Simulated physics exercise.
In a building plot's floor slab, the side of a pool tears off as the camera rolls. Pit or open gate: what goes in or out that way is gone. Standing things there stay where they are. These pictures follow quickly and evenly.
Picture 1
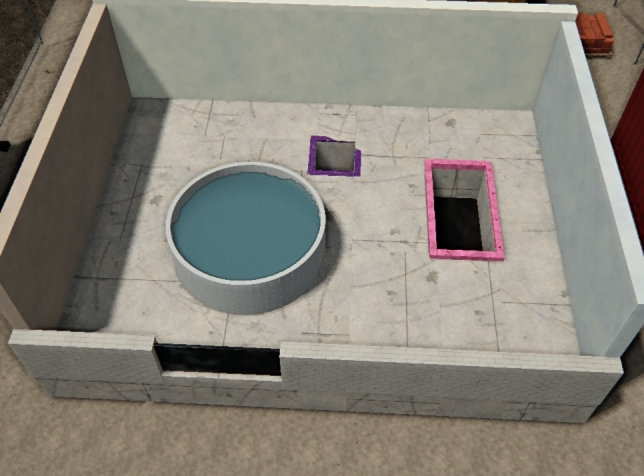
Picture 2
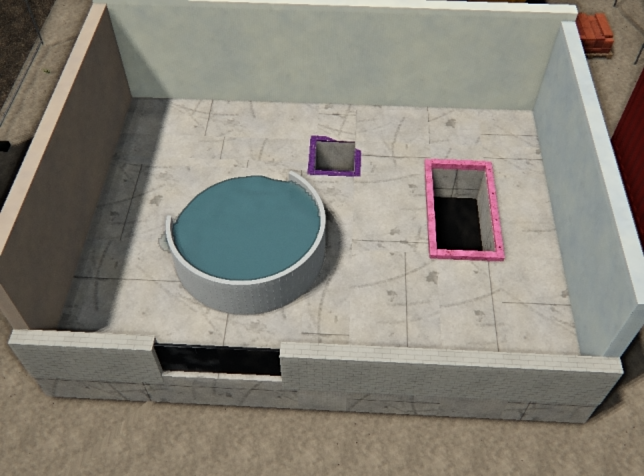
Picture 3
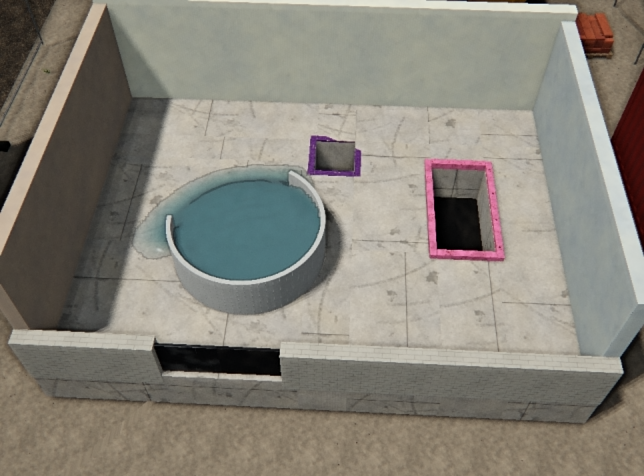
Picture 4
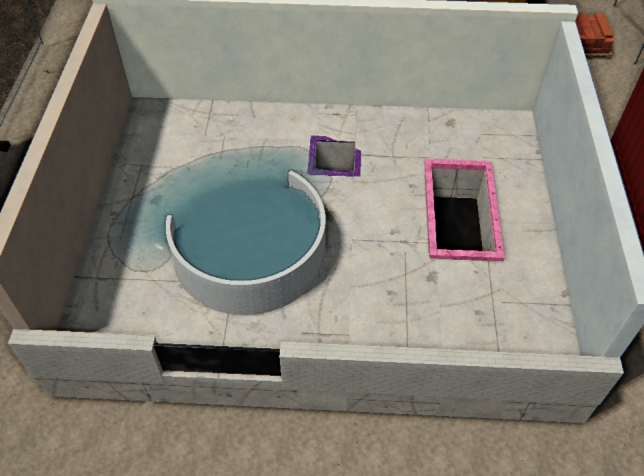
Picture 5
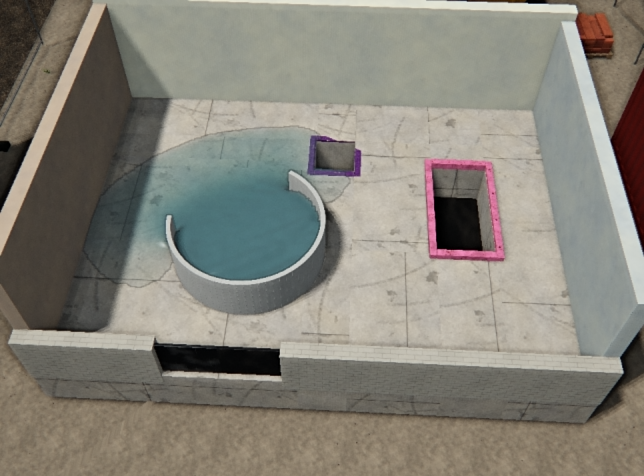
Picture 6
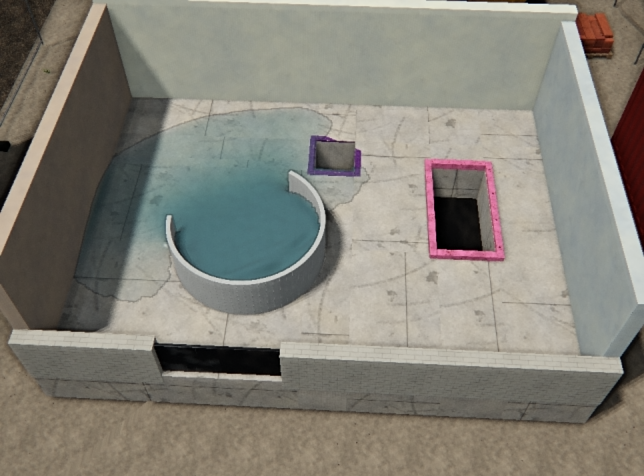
The clip shows a round pool of still water in a walled plot before its far side breaks open, and water pours out, spreading over the slab's left part to the left wall and around the small purple-edged pit.
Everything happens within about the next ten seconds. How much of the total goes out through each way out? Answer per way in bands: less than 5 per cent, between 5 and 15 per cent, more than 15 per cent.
Going out through each: The gate, less than 5 per cent; the purple pit, more than 15 per cent; the pink pit, less than 5 per cent.
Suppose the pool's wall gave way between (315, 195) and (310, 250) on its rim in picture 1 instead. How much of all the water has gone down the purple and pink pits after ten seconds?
The purple pit takes 6 per cent and the pink pit 25 per cent.
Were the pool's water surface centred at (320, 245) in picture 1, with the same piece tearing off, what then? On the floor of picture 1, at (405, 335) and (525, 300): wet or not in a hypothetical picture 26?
First spot not reached, second spot not reached.
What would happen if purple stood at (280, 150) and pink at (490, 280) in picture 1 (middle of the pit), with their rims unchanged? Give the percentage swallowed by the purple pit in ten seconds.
Note: Purple pit, 30 percent.
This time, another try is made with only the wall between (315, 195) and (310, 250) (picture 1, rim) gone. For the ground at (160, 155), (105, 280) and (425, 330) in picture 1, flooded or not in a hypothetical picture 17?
Listed in order, they come out without a puddle, without a puddle and sitting in a pool.
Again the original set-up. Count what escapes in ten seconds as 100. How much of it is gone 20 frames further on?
I make it 20 per cent.
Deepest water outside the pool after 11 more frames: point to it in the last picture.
Around (124, 126).
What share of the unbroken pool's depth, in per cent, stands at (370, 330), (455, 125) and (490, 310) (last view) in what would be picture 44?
At the three places, in the order asked: Around 2, 4 and 0 per cent.
A moment on, water covers 35 % of the floor; the gate 0 %, the purple pit 2 %, the pink pit 0 %.
Next, water covers 40 % of the floor; the gate 0 %, the purple pit 2 %, the pink pit 0 %.
Then, water covers 55 % of the floor; the gate 0 %, the purple pit 3 %, the pink pit 0 %.
Later, water covers 80 % of the floor; the gate 0 %, the purple pit 13 %, the pink pit 0 %.
In the end, water covers 95 % of the floor; the gate 0 %, the purple pit 18 %, the pink pit 0 %.
